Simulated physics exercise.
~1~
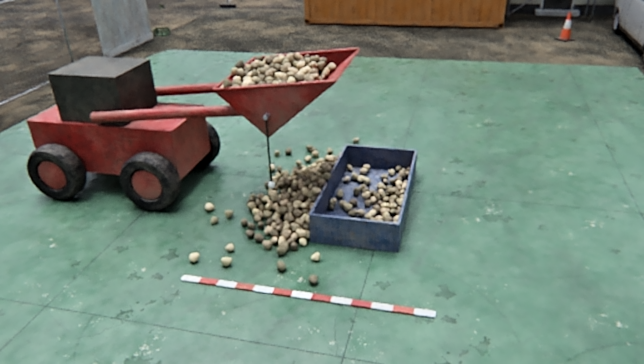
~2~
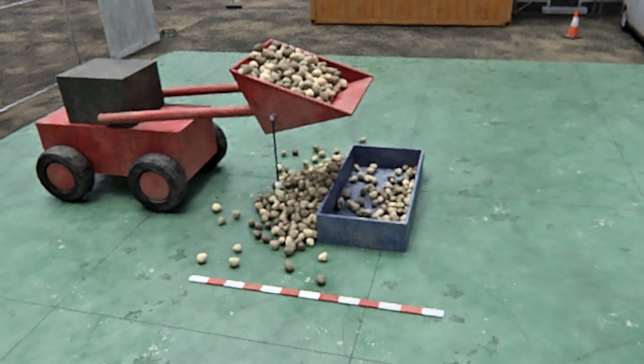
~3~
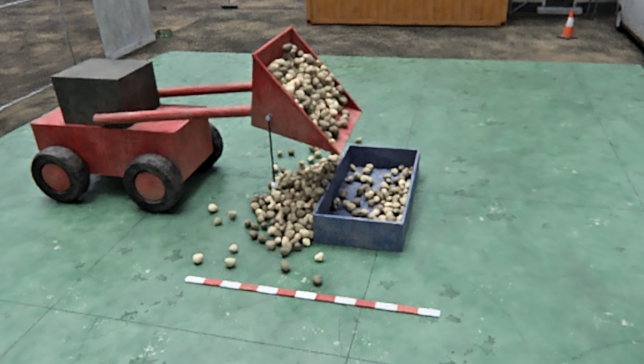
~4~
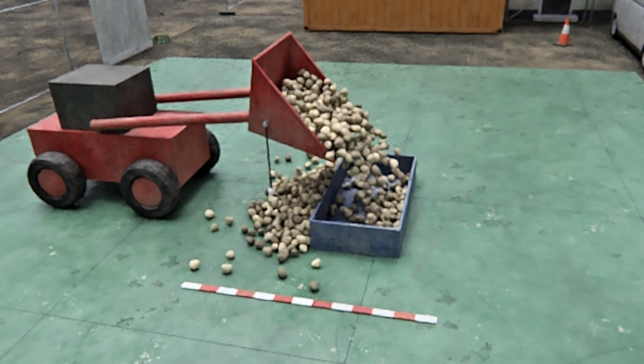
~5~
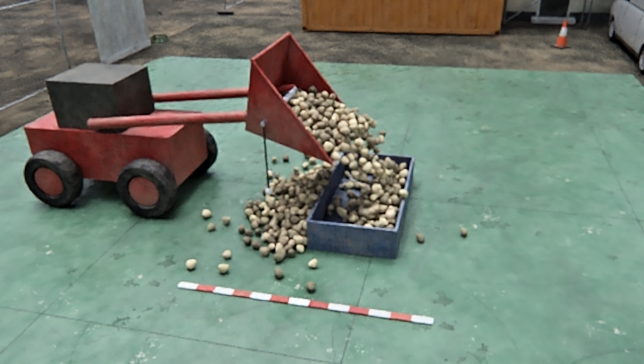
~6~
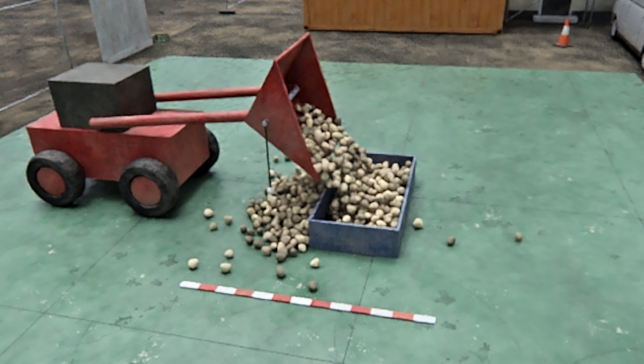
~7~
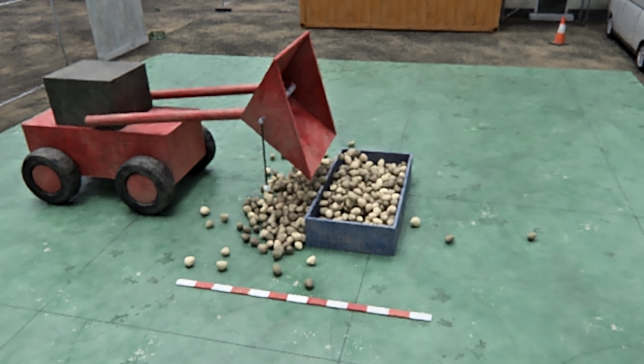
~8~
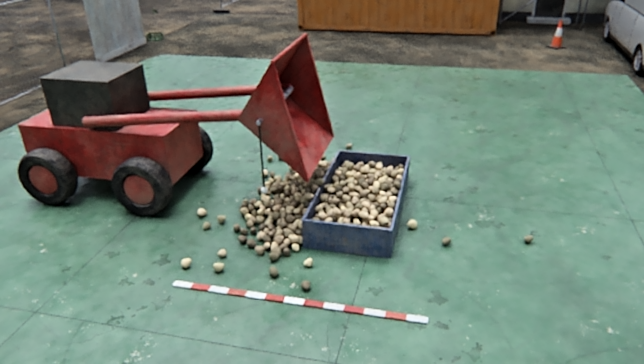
On a green floor in a large open space, seen from slightly above by a gently swaying camera, a red loader with a dark box on its back stands at left. Its raised bucket is full of pale and brown rounded stones, above a loose pile, a blue bin partly filled with stones at centre, and a red-and-white striped staff in front. The bucket tips forward to the right, and the stones slide out and pour into the bin. A few stray stones roll away to the right. The bucket ends empty and steeply tilted, beside the heaped bin.
